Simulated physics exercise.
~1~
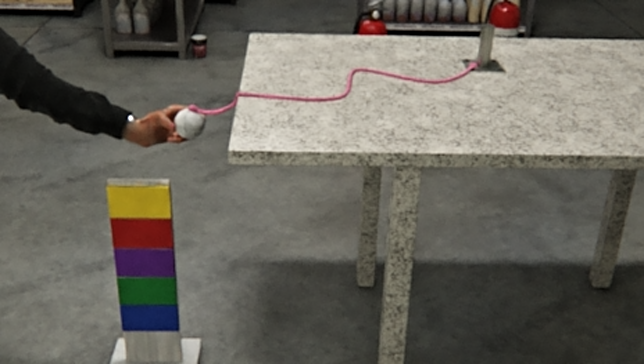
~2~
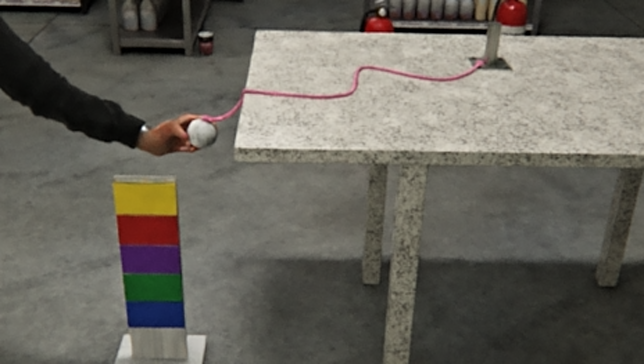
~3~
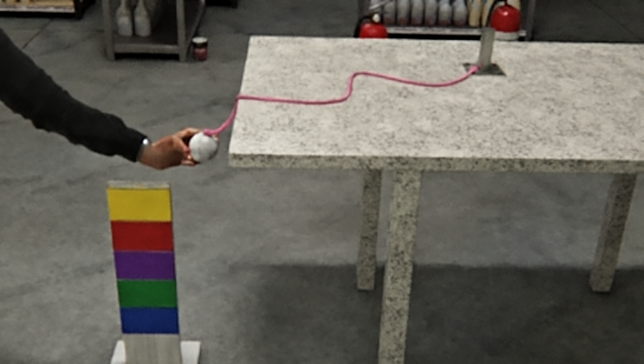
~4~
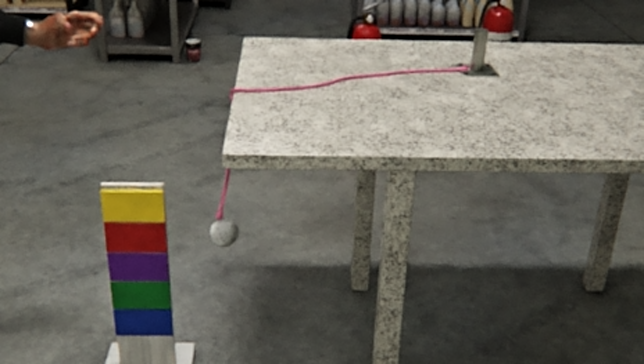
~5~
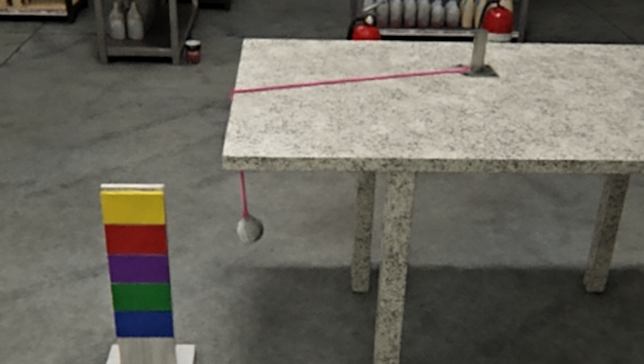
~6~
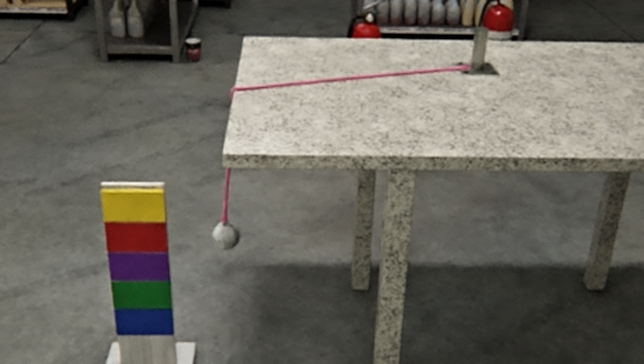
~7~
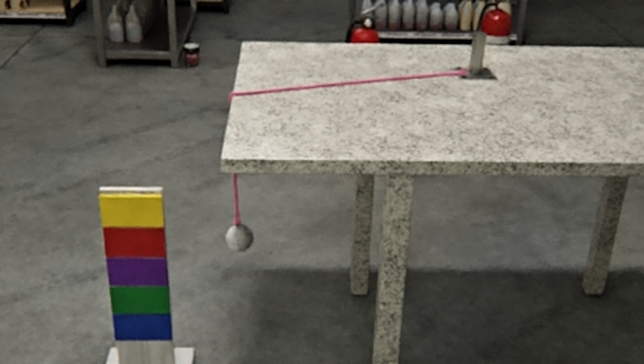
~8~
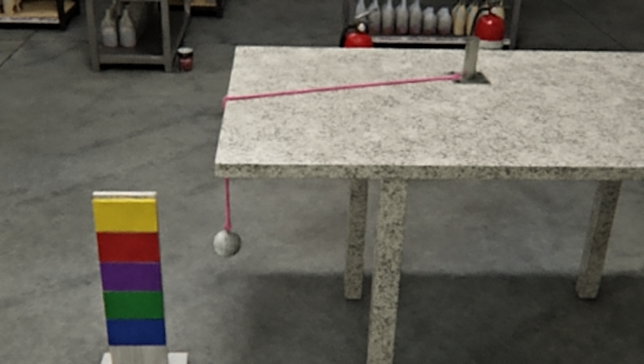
A white ball on a pink cord, released by a hand, drops and sways beside the red band.
